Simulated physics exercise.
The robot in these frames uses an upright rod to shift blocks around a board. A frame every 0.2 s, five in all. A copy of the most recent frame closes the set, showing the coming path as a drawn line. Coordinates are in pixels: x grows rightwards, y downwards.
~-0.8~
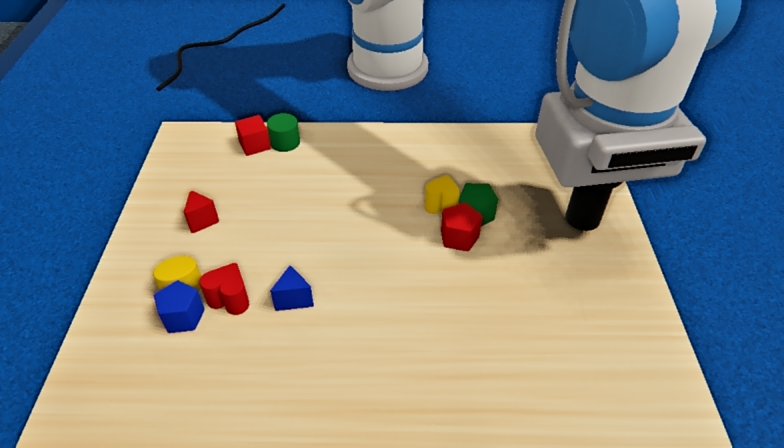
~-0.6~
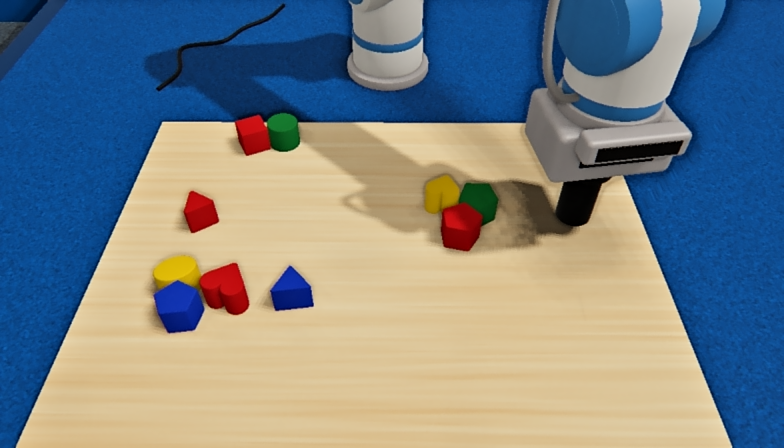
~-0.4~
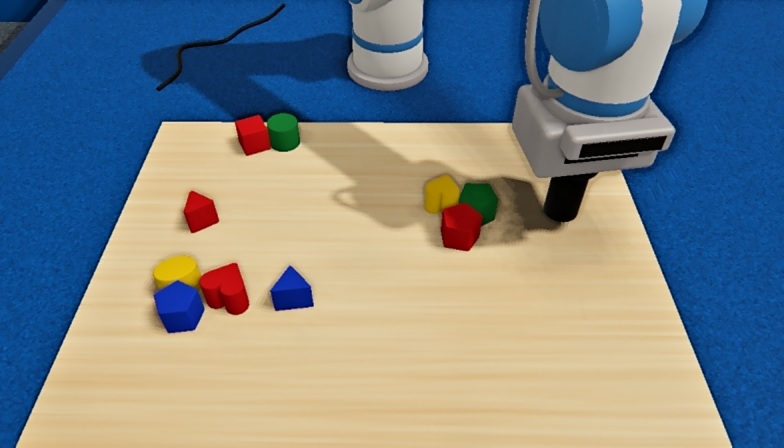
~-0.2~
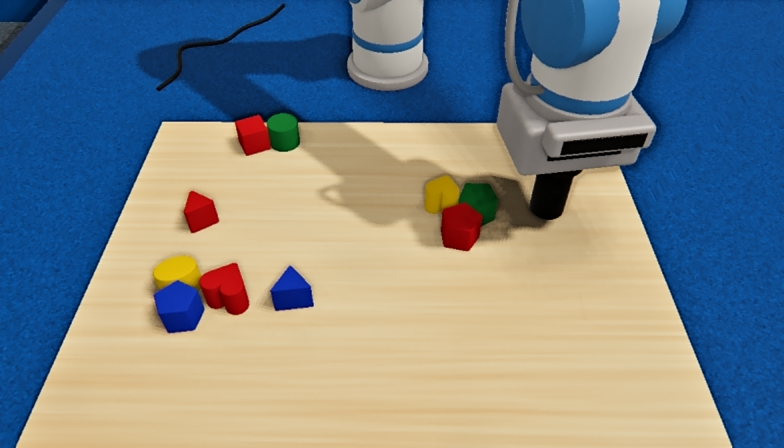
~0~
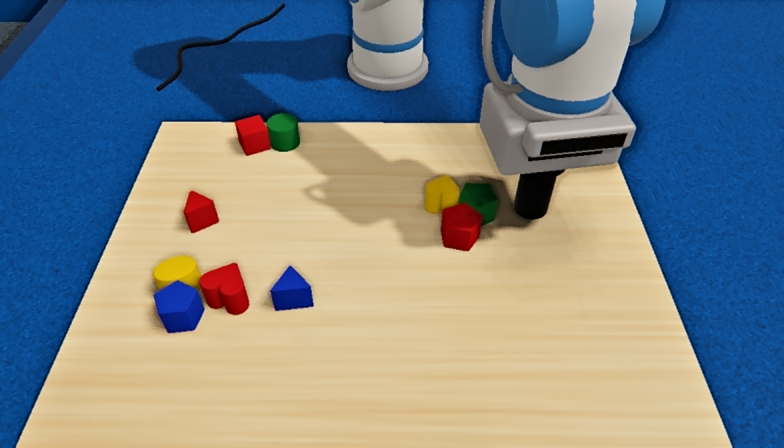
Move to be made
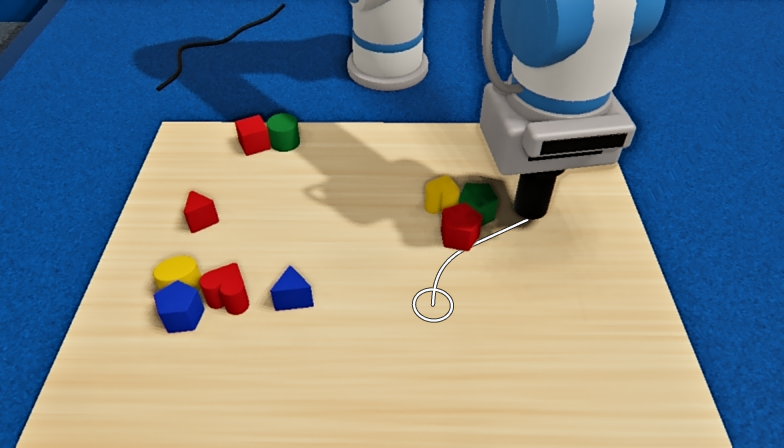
A white and blue robot arm with a black rod stands over the right side of a pale wooden board on a blue surface, seen from above at an angle. Red, green, yellow and blue blocks sit in clusters at the board's left, back and right of centre. The rod glides slightly left toward the right-hand cluster, its shadow shifting, while the blocks and camera stay still.
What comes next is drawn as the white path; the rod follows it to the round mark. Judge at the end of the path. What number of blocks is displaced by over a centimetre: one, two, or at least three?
1 block.
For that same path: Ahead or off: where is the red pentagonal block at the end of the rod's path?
It comes off the rod's front.
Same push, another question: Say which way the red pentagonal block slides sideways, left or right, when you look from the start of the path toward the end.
The red pentagonal block is shifted sideways to the right, facing along the path from start to end.
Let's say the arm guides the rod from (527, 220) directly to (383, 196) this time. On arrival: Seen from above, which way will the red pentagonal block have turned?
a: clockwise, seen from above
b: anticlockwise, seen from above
b
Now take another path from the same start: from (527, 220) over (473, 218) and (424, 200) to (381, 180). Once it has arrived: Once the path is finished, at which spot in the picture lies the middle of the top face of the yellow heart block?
Expect it around (356, 144).
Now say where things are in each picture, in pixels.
Rod tip at (582, 219); block tops, red pentagonal block at (462, 216); green pentagonal block at (479, 193), in the first frame.
Rod at (572, 215); blocks unchanged, in the second frame.
Rod at (560, 211); blocks unchanged, in the third frame.
Rod at (546, 208); blocks unchanged, in the fourth frame.
Rod at (530, 208); red pentagonal block at (462, 216); green pentagonal block at (479, 193), in the fifth frame.
Path on the board, from (527, 220) over (486, 239) and (447, 263) to (433, 305).
On the path given first. One third of the way, rod at (487, 227); red pentagonal block at (450, 218).
Two thirds of the way, rod at (448, 251); red pentagonal block at (423, 221), turned 80° clockwise.
At the end, rod at (434, 293); red pentagonal block at (423, 221), turned 80° clockwise; green pentagonal block in place.
